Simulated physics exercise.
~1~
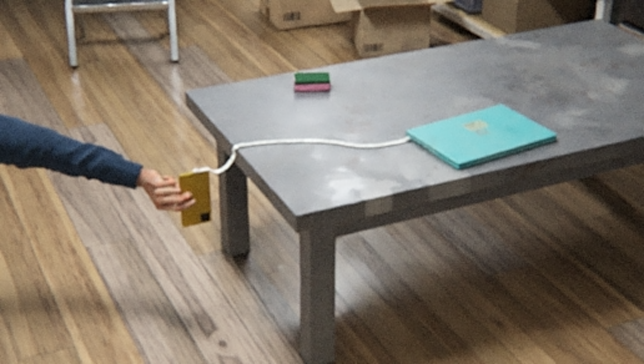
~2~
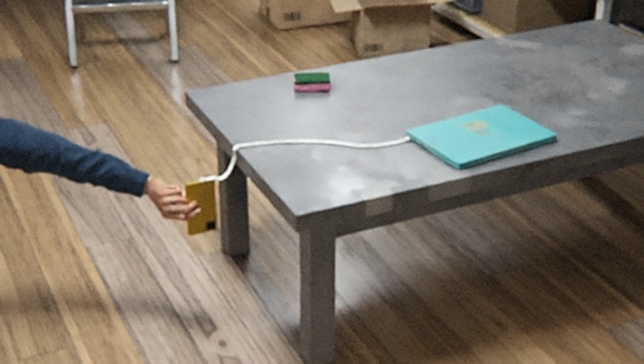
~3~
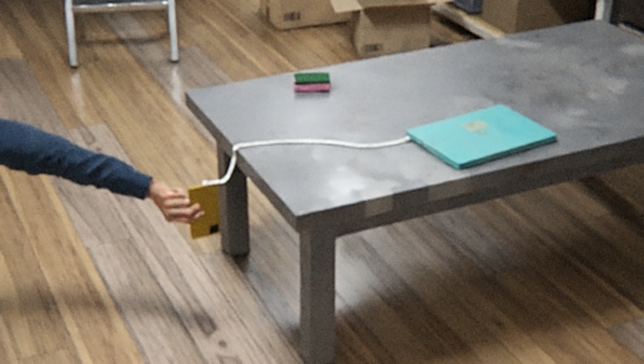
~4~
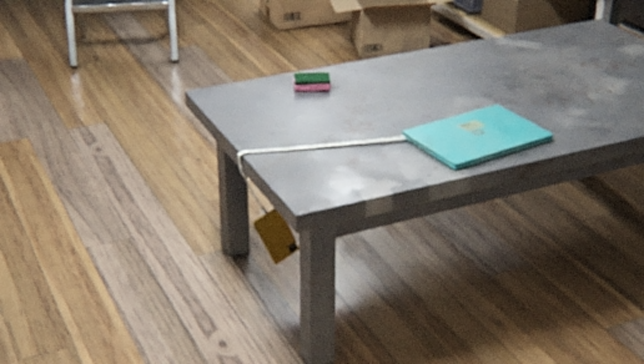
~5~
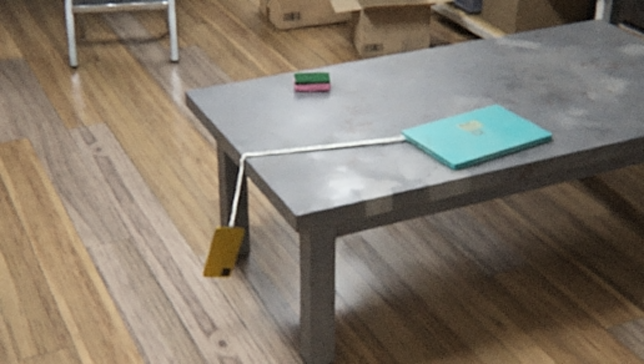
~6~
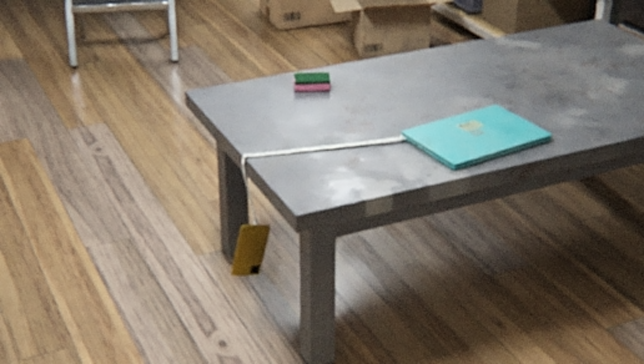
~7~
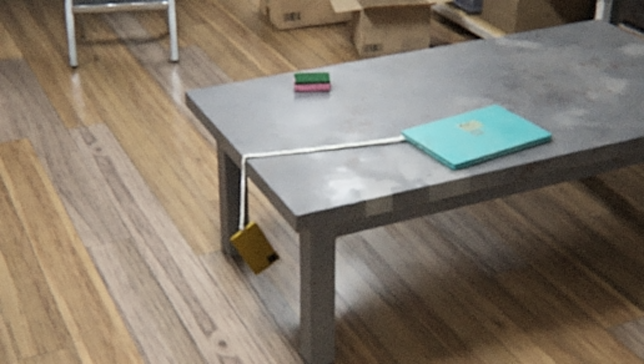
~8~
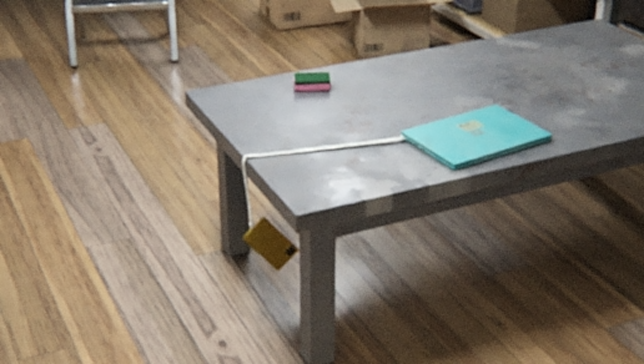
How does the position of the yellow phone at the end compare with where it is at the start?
At the start the yellow phone is held out by the hand just beyond the left end of the workbench. At the end it is farther right and lower, hanging from the ribbon below the edge of the bench.
